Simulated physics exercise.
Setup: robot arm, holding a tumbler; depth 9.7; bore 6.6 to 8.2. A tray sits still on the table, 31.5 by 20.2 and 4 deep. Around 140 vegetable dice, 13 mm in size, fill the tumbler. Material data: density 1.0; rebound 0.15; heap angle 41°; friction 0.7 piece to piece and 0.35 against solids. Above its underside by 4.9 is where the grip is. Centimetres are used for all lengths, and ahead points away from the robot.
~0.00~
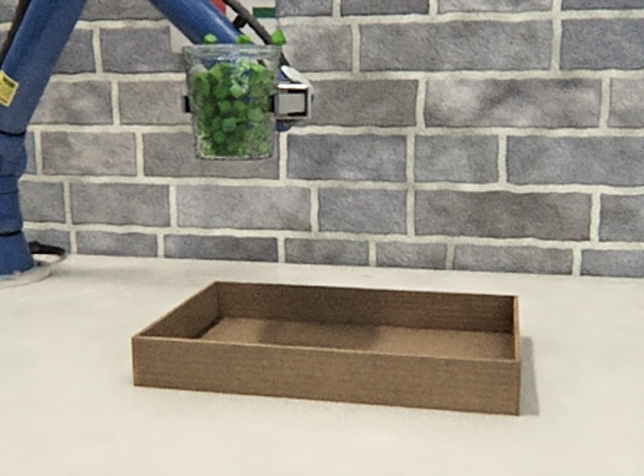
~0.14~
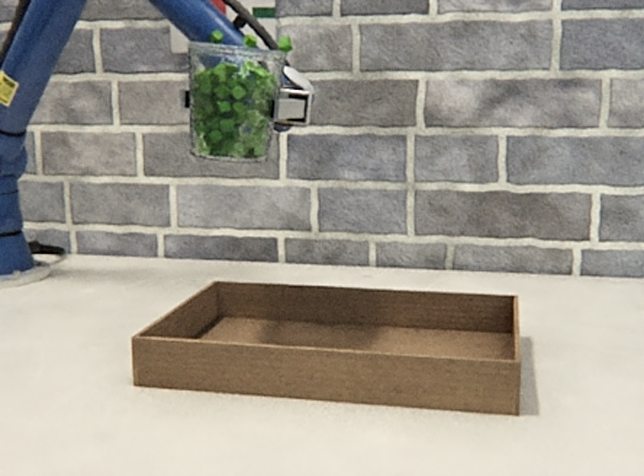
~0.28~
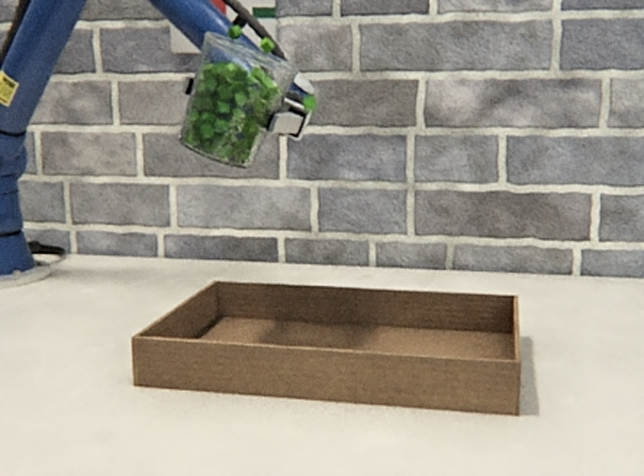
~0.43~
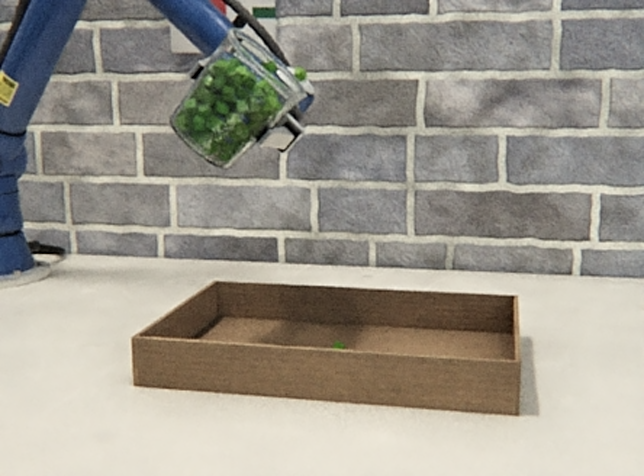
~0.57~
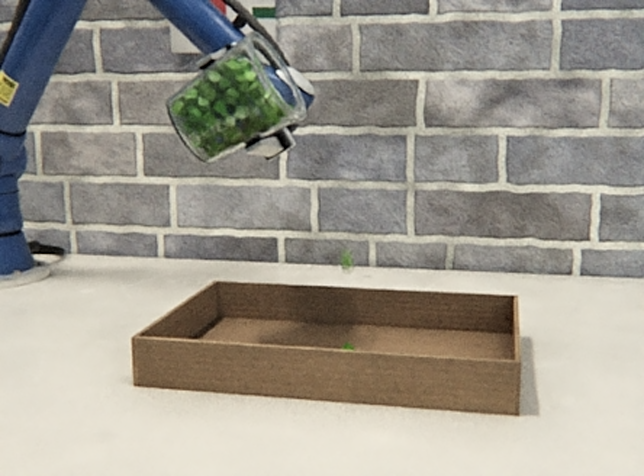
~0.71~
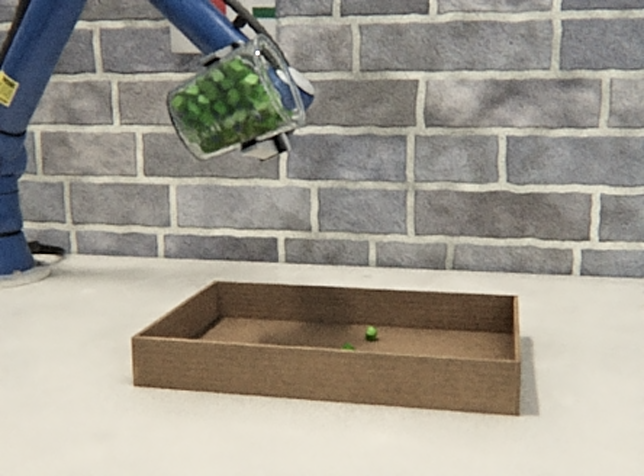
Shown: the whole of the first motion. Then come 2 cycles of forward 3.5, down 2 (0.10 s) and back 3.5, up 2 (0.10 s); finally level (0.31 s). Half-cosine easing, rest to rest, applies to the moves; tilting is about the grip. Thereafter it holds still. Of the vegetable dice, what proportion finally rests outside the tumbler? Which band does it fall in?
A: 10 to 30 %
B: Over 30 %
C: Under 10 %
A.
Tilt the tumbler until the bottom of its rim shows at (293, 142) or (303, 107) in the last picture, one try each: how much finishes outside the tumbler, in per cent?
About 50 and 5 %.
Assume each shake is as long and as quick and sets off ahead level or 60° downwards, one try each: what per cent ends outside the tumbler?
Result: Approx. 40 % and 5 %, one try each.
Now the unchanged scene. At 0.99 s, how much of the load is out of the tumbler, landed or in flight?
10 %.
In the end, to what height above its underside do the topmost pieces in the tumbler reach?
Around 9.5 centimetres above the underside.
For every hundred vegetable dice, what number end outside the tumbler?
I'd guess near 15 per cent.
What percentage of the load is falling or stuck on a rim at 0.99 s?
About 7 per cent.
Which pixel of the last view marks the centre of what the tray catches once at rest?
Around (380, 352) in the last view.
After 0.99 s, tilted 66° forward, highest piece 24 above the table; 131 in the tumbler, 2 in the tray, 10 in flight or on a rim.
After 1.28 s, tilted 29° forward, highest piece 27 above the table; 122 in the tumbler, 17 in the tray, 4 in flight or on a rim.
After 1.62 s, level, highest piece 28 above the table; 122 in the tumbler, 21 in the tray.
After 2.67 s, level, highest piece 28 above the table; 122 in the tumbler, 21 in the tray.
In the end, 122 in the tumbler, 21 in the tray. That is 15 % outside the tumbler.
